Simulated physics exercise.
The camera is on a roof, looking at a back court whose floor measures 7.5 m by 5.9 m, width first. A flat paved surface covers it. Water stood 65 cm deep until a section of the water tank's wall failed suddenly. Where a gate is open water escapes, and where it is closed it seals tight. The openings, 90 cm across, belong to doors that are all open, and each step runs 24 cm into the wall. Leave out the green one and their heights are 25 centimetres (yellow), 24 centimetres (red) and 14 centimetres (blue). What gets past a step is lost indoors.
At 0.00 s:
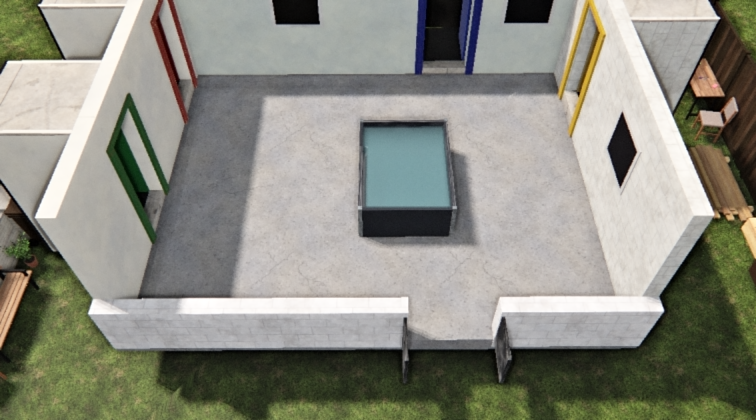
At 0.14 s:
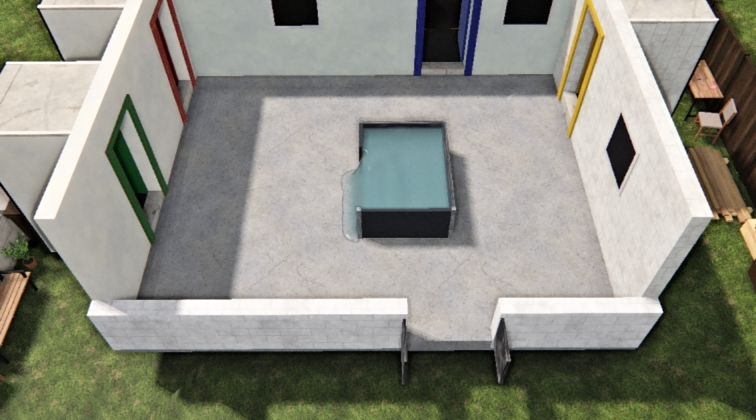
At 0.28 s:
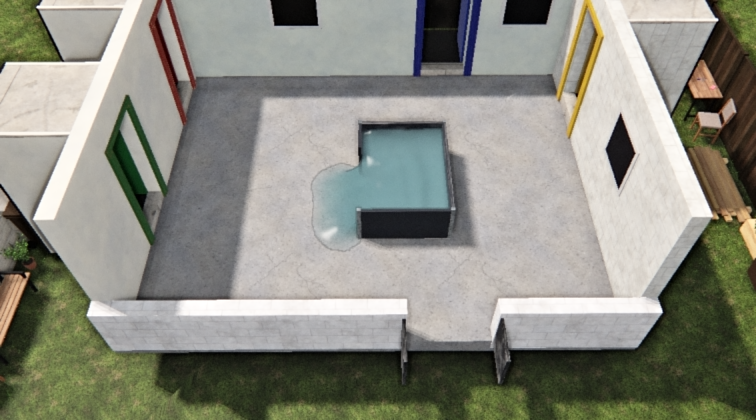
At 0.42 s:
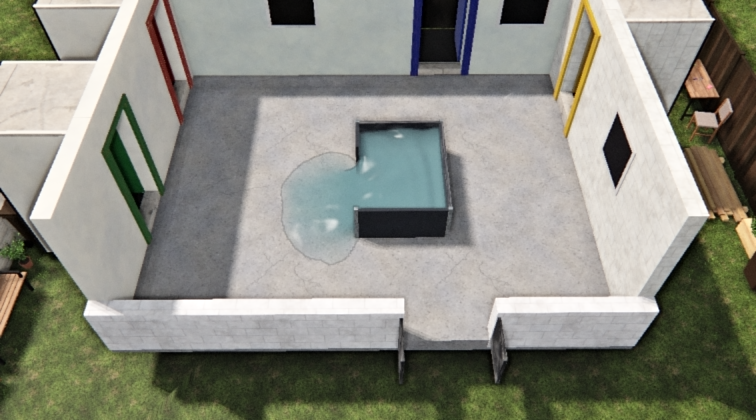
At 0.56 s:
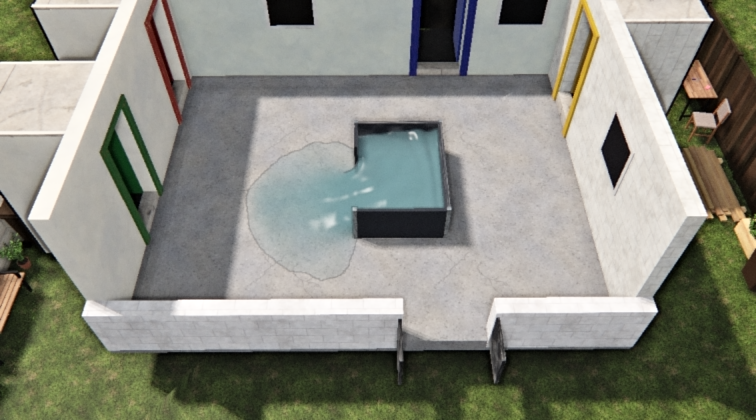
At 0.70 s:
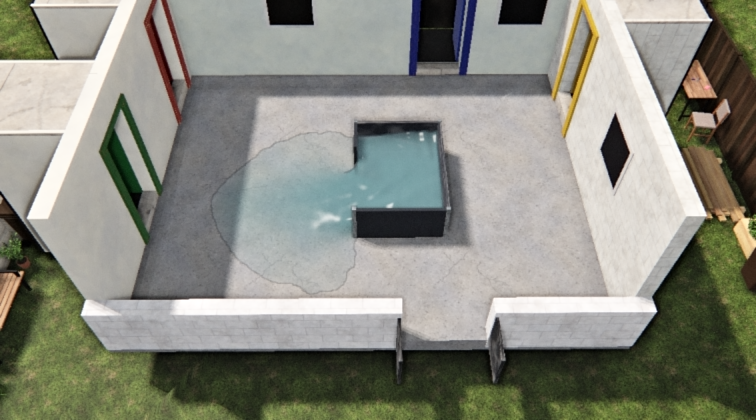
Water pours from the left side of a dark tank and spreads leftward across the paved court.
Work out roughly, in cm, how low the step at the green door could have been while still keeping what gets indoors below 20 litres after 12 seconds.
No lower than about 22 cm.
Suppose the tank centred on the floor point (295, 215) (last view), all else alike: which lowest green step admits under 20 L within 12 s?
About 34 cm.
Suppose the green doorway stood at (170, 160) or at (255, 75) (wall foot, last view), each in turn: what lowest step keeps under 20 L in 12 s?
You'd want roughly 16 cm there first, then roughly 8.5 cm.
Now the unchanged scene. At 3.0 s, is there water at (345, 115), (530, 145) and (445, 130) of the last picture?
First bone-dry, second bone-dry, third bone-dry.
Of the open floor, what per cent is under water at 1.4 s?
30 %.
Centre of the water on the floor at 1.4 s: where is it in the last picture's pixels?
Centre estimate: (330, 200) px, approximately.
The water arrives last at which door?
It's the yellow door.
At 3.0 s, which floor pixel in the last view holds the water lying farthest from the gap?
Pixel close to (191, 79).
After 1.4 s water covers 30 % of the floor, deepest (29 cm) near (352, 214); 25 cm at the green door, 13 litres in over its 15 cm step.
After 3.0 s water covers 35 % of the floor, deepest (26 cm) near (154, 258); 18 cm at the green door, 82 litres in over its 15 cm step.
After 12.0 s water covers 95 % of the floor, deepest (7 cm) near (507, 107); 4 cm at the green door, 88 litres in over its 15 cm step.
At the green door as built, the water arrived by 1.0 s and peaked near 28 cm at 1.6 s.
Run again over the same 12 s with other heights there, 31 litres in over 20 cm, 1 litre over 27 cm. The limit of 20 litres is kept from about 22 cm up.
